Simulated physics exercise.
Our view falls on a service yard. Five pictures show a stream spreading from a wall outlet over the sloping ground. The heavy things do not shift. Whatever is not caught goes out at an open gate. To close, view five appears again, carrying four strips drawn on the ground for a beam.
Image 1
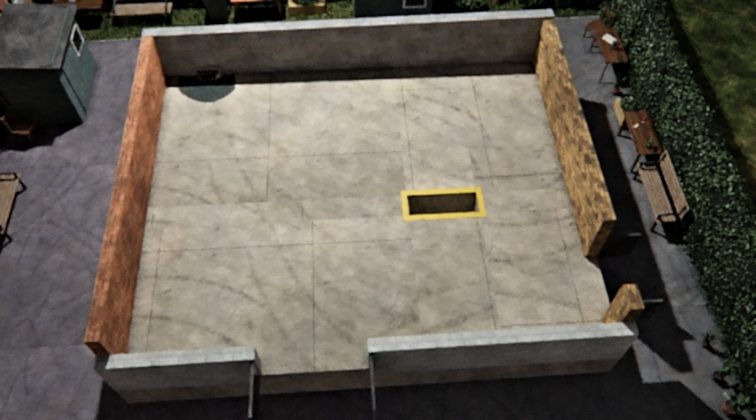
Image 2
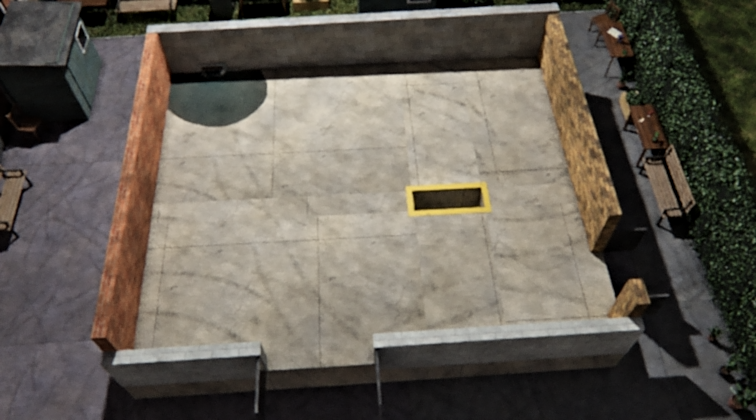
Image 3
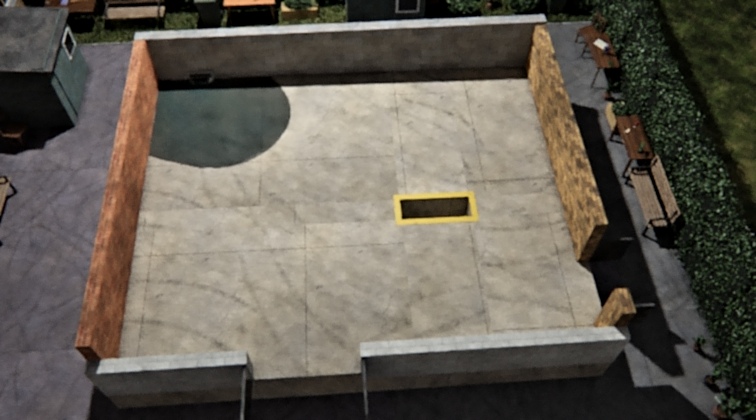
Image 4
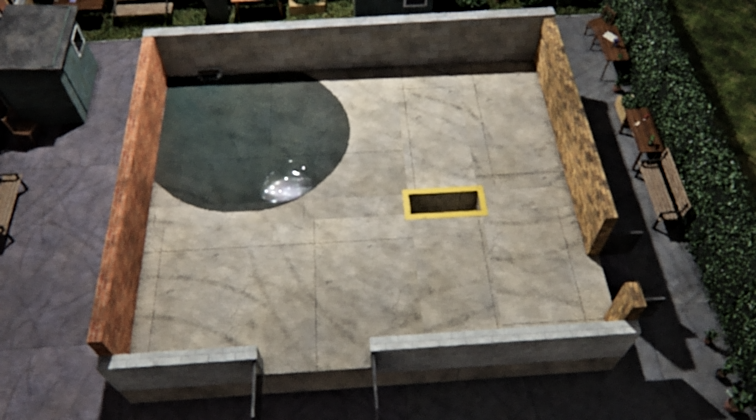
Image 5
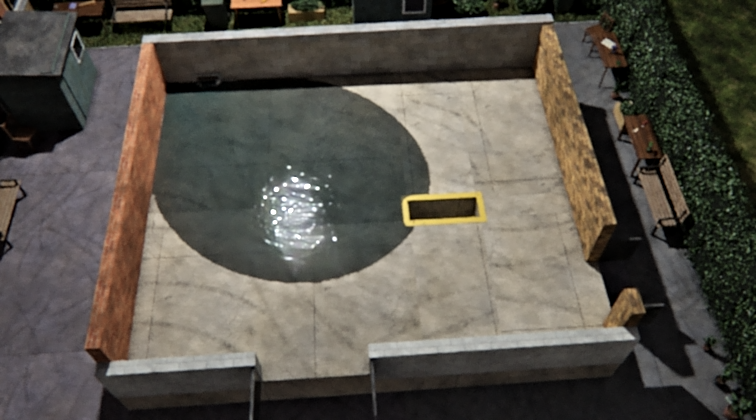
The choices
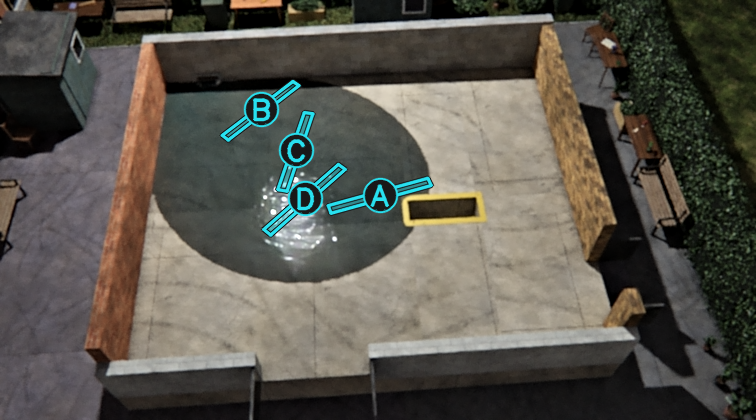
The video shows a walled service yard from above as a dark pool of water spreads from the upper-left corner across the pale paved ground, growing steadily wider, while the yellow-edged drain pit right of centre stays dry.
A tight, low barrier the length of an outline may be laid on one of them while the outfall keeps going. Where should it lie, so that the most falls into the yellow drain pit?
D is best.
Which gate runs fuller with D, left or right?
The right one.
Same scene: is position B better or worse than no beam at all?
Worse.
On the marked copy, A from (329, 209) to (429, 181); B from (225, 137) to (295, 83); C from (282, 190) to (308, 113); D from (267, 232) to (341, 166).
For position A, about 5 % of the stream runs into the yellow drain pit, about 92 % out by the gates.
For position B, about 11 % of the stream runs into the yellow drain pit, about 86 % out by the gates.
For position C, about 6 % of the stream runs into the yellow drain pit, about 91 % out by the gates.
For position D, about 18 % of the stream runs into the yellow drain pit, about 78 % out by the gates.
